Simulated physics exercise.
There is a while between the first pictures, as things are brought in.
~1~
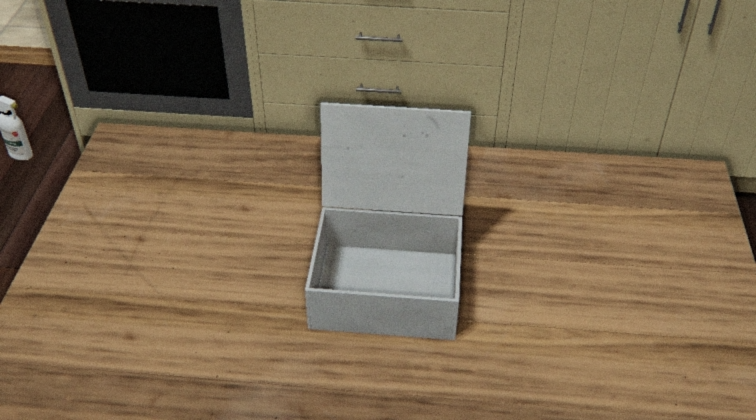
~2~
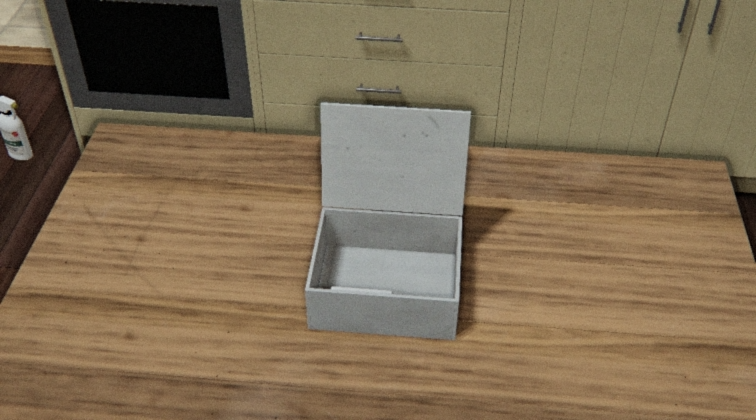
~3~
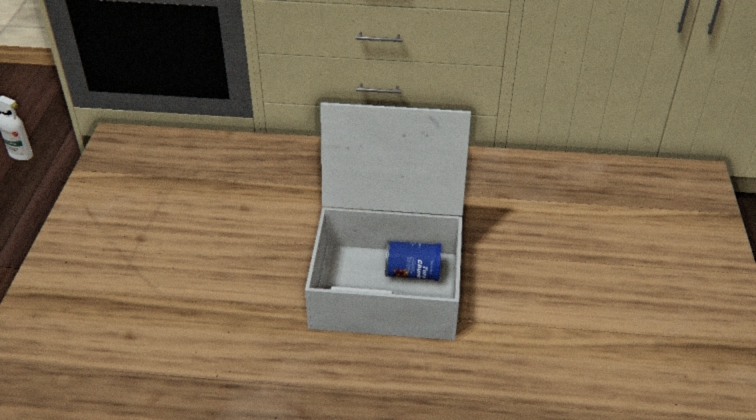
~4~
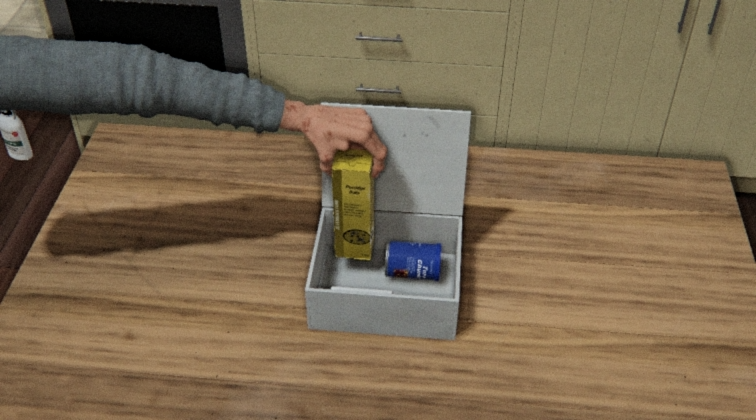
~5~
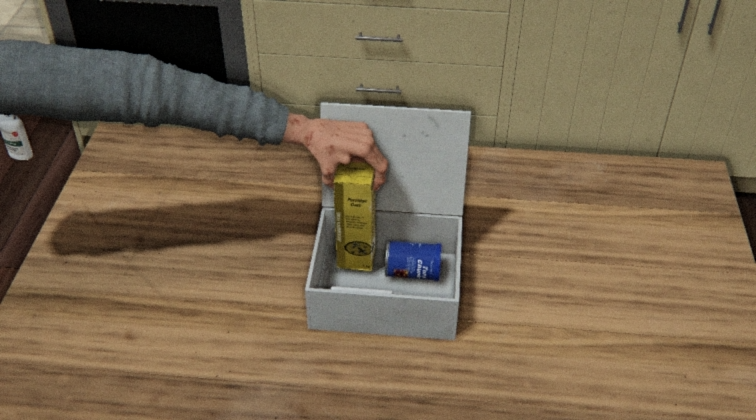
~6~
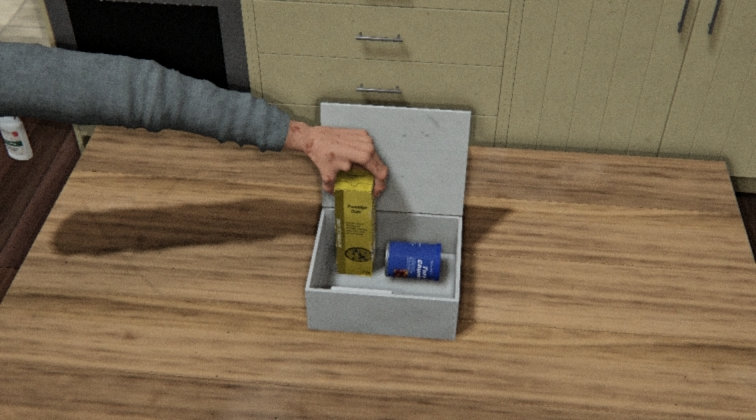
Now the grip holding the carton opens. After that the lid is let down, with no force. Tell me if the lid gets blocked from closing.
Basically the lid doesn't make it down.
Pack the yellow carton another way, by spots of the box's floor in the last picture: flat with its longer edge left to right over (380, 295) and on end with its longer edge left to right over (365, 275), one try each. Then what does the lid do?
First, it comes fully down; second, it gets propped open.
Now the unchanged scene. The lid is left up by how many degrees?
I'd say roughly 18 degrees above the rim.
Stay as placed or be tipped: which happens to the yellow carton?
Once everything settles, the yellow carton ends up at a slant.
Then, 1.80 s later than the last frame, lid 68° above the rim; yellow carton tilted by 7° near (355, 229).
Then, 2.20 s later than the last frame, lid 32° above the rim; yellow carton tilted by 43° near (351, 259).
When it is over, lid 19° above the rim; lying over in the box, yellow carton; the other 2 as before. End places, in pixels of the last picture, yellow carton near (350, 267).
